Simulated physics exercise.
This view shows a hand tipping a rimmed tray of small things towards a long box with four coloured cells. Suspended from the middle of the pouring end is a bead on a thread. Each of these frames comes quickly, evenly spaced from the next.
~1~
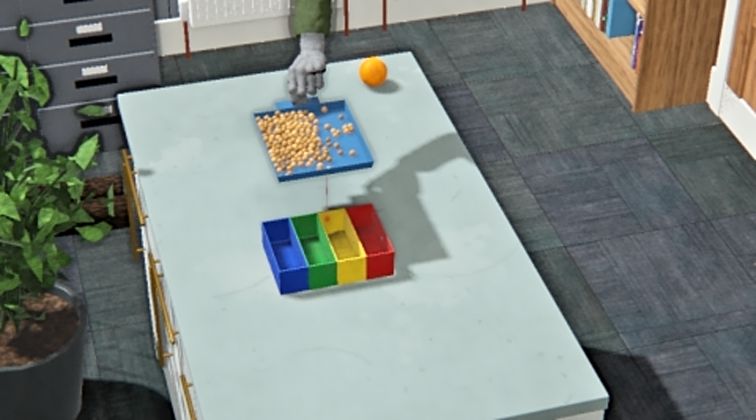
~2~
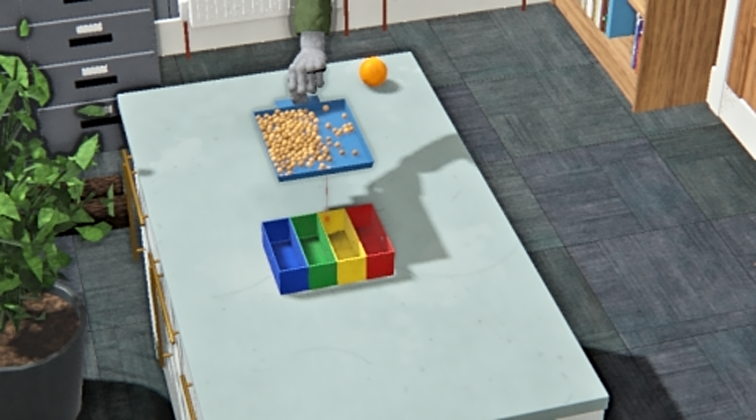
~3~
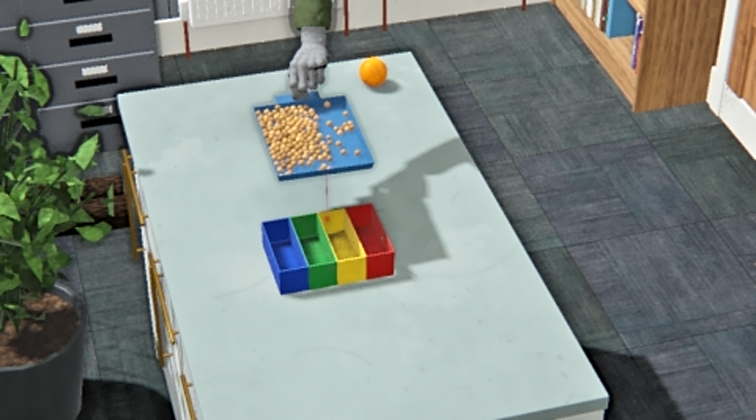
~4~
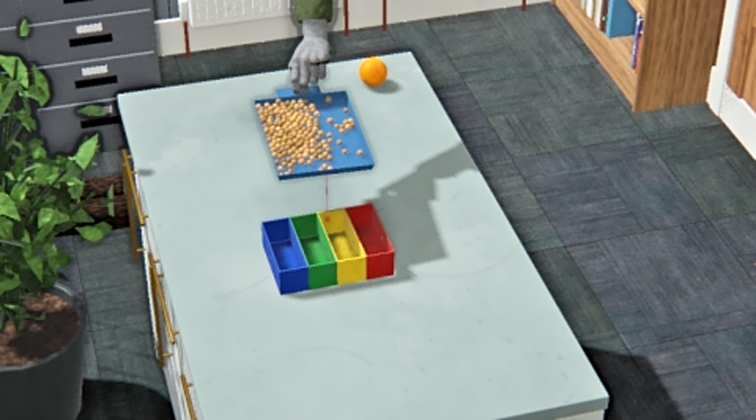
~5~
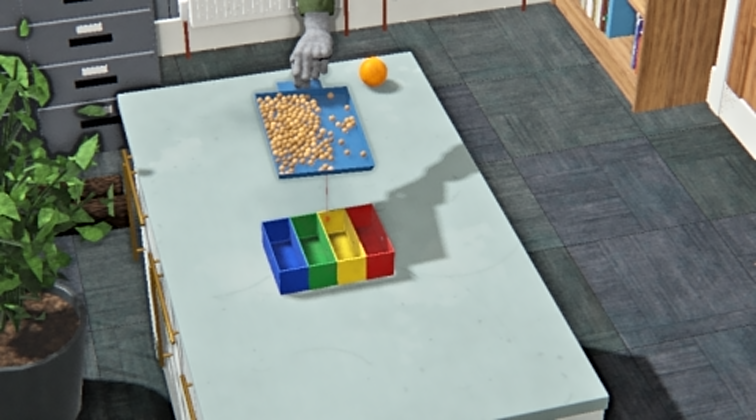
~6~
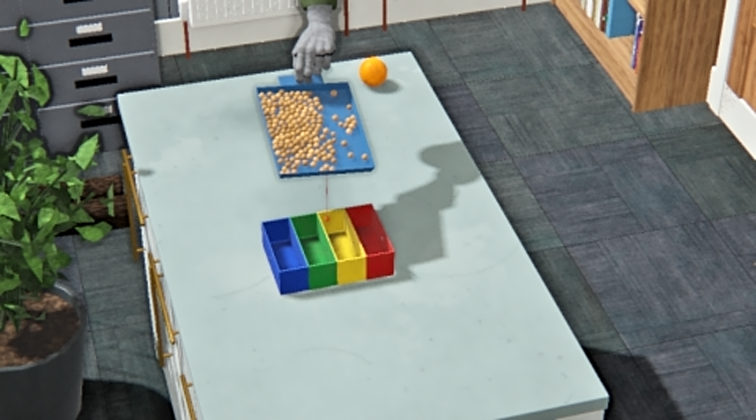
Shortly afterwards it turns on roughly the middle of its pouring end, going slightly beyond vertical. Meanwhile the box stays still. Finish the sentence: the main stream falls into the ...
... Red cell.
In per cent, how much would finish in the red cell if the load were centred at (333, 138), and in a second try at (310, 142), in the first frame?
Shares in turn: 60 % and 50 %.
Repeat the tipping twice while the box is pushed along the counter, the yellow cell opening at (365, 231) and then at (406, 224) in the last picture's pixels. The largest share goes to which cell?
In order: The cell in yellow, the green one.
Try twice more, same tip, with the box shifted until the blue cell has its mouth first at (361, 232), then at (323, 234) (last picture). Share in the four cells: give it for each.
Result, in turn: 80 %, 90 %.
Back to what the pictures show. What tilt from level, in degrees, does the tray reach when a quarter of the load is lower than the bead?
Near 75 degrees.
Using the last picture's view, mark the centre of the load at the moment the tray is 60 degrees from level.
The load is centred around (347, 160).
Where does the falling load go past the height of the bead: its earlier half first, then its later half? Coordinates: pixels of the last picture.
The leading part at (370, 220), the rest of it at (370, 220).
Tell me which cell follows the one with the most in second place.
That yellow cell.
Shortly afterwards, tray tipped steeply; the bulk on the tray; a little in the red cell; only a few in the green cell; only a few in the yellow cell; a little falling or outside the box.
Next, tray tipped right over; a little on the tray; near a third in the red cell; a little in the yellow cell; only a few in the green cell; near a third falling or outside the box.
Some moments later, tray tipped past a quarter turn; near half in the red cell; near a quarter in the yellow cell; only a few in the green cell; near a quarter falling or outside the box.
In the end, tray tipped past a quarter turn; near half in the red cell; near a quarter in the yellow cell; only a few in the green cell; none at all in the blue cell; near a quarter outside the box.
